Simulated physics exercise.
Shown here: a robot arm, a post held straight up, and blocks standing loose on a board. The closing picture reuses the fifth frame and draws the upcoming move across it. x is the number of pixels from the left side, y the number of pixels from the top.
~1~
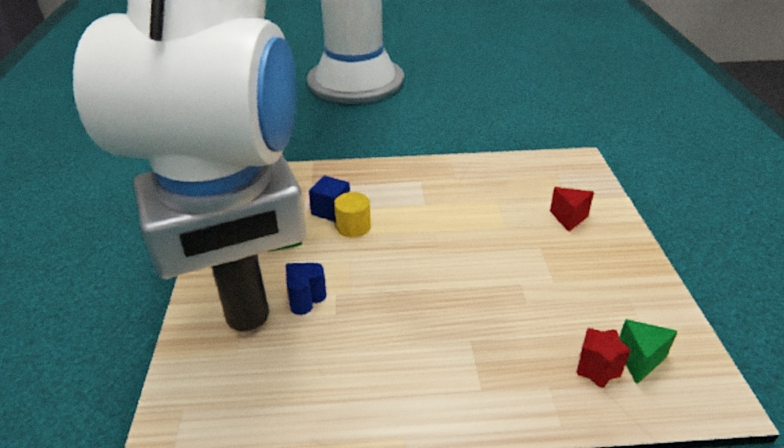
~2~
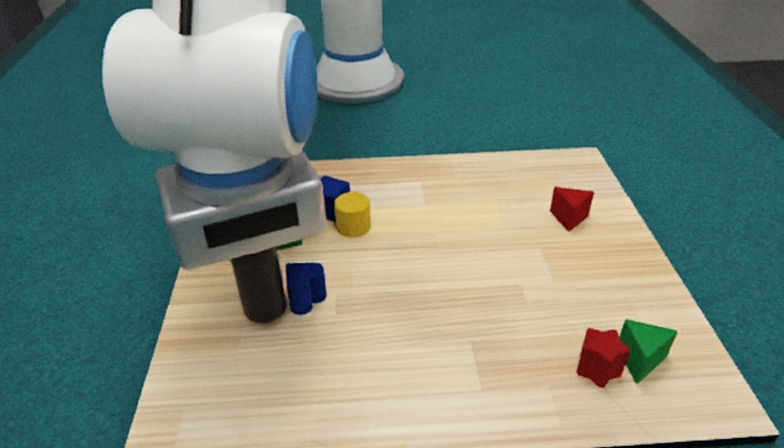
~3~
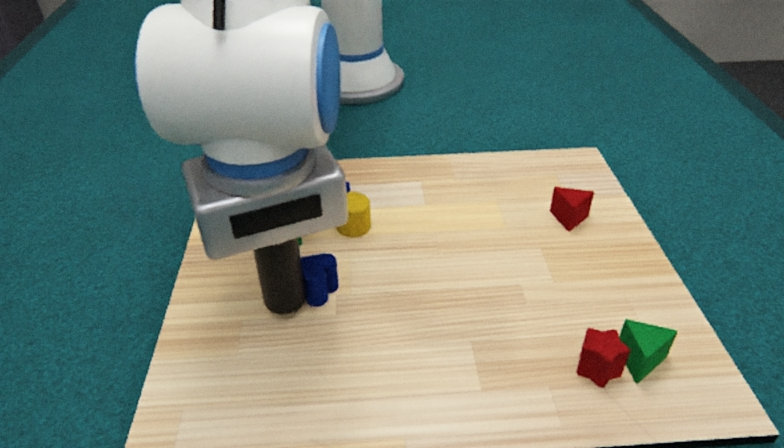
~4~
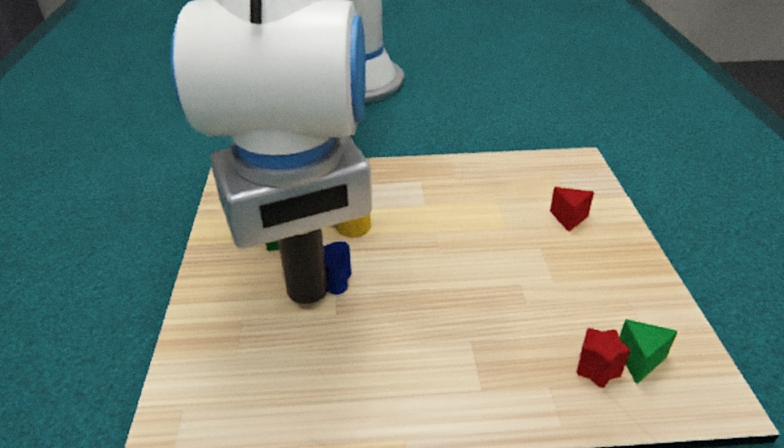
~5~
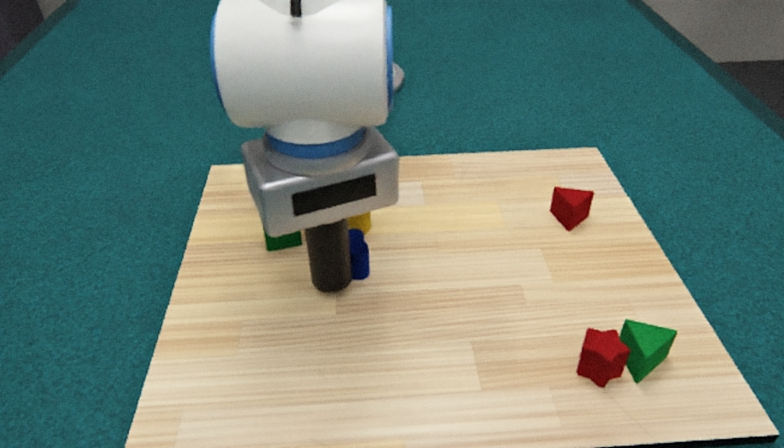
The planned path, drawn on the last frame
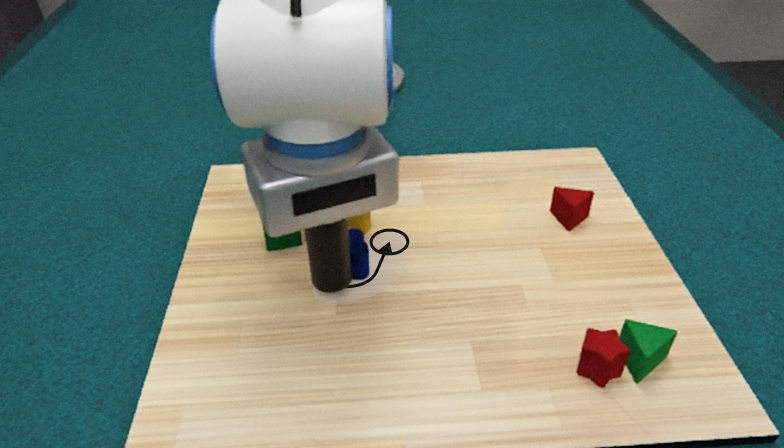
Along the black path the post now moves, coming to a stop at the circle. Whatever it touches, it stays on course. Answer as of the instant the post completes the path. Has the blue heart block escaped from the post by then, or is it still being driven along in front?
Still in front.
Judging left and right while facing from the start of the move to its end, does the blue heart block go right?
The answer is no.
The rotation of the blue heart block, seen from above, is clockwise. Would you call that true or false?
False - the claim does not hold.
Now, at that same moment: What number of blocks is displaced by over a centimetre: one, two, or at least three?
Most likely one.
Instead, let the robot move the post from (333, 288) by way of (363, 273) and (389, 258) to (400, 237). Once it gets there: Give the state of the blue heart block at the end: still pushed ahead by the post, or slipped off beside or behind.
Ahead to the end.
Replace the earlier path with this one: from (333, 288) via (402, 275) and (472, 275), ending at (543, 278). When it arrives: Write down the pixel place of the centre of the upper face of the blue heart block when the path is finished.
At the end it should sit near (373, 230).
The drawn path runs from (333, 288) through (366, 282) and (381, 262) to (389, 242).
What follows on the original path. One third of the way, post (366, 274); blue heart block (370, 232), turned 40° anticlockwise.
Two thirds of the way, post (381, 253); blue heart block (382, 214), turned 40° anticlockwise.
At the end, post (389, 234); blue heart block (392, 196), turned 35° anticlockwise; yellow round block not moved.
